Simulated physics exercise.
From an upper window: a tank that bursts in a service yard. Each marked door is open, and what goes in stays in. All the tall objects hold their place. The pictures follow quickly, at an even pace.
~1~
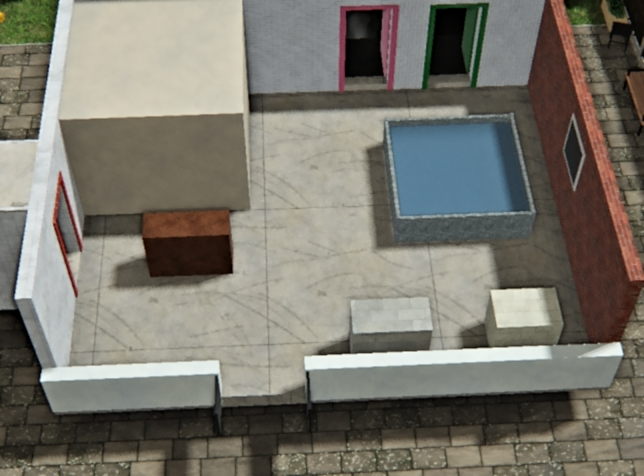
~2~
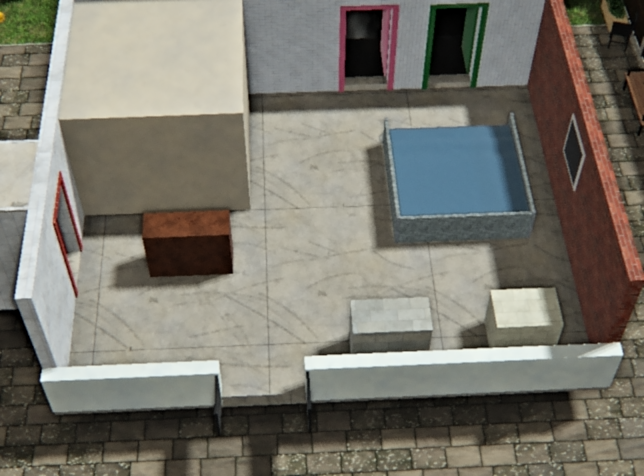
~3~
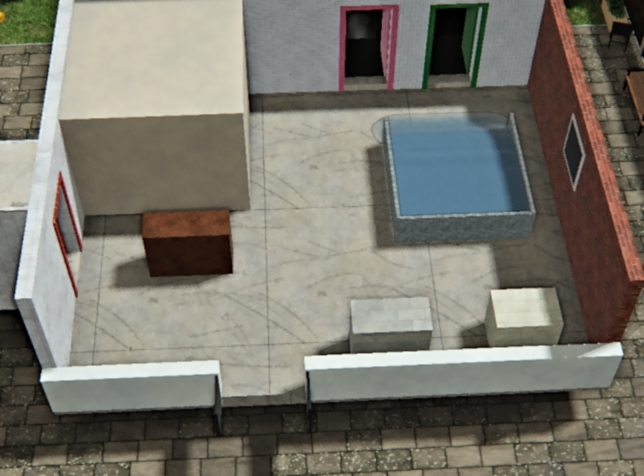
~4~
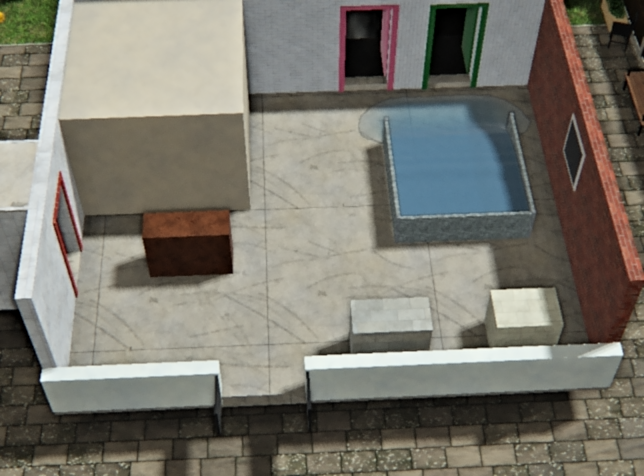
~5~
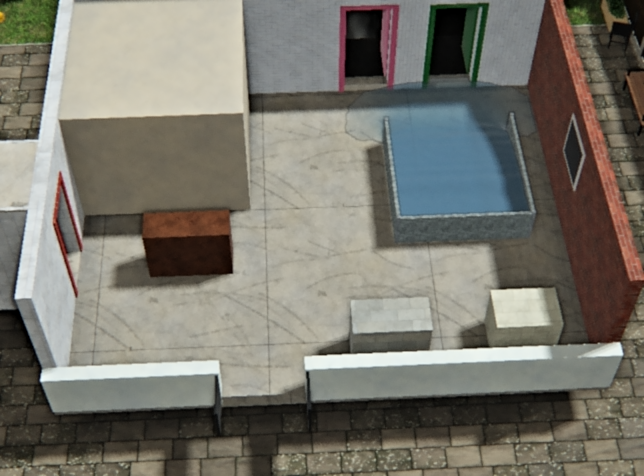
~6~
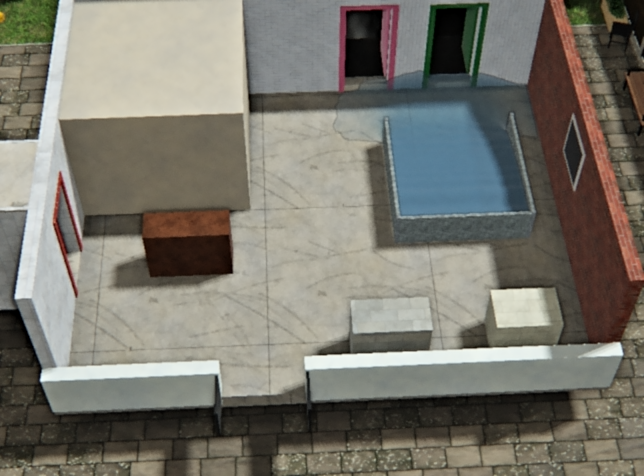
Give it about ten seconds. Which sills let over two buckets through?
In the end: The pink door floods; the green door floods; the red door holds within the limit.
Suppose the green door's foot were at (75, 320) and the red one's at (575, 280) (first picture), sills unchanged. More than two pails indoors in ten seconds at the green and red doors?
In short: The green door takes less, the red door takes more.
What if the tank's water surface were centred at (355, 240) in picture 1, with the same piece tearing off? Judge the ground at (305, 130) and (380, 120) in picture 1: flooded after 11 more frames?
In turn: Awash, flooded.
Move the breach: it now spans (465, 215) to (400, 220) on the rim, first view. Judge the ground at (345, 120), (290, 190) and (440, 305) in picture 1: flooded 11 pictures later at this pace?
One after the other: Not flooded, clear, awash.
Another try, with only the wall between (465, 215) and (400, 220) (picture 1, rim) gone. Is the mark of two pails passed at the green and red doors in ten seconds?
My reading: Green door holds, red door lets more in.
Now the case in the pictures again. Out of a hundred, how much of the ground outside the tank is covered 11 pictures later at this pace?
Close to 20 %.
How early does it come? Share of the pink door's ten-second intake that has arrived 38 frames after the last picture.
Some 100 per cent.
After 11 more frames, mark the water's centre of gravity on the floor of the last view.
At about (444, 146).
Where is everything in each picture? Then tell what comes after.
The first frame shows the water tank at (457, 167) is whole and still.
In the second frame, water pours out on the water tank's far side and has run to a hidden place.
In the third frame, water pours out on the water tank's far side and has run to a hidden place.
In the fourth frame, water pours out on the water tank's far side and has run to (520, 114).
In the fifth frame, the front is at (525, 99), out from the gap on the water tank's far side.
In the sixth frame, the front is at (347, 93), out from the gap on the water tank's far side.
A moment on, water covers 15 % of the floor; the pink door under two buckets in, the green door far over two buckets in, the red door not reached.
Next, water covers 20 % of the floor; the pink door over two buckets in, the green door far over two buckets in, the red door not reached.
Then, water covers 35 % of the floor; the pink door over two buckets in, the green door far over two buckets in, the red door not reached.
Later, water covers 70 % of the floor; the pink door over two buckets in, the green door far over two buckets in, the red door not reached.
In the end, water covers 80 % of the floor; the pink door over two buckets in, the green door far over two buckets in, the red door not reached.
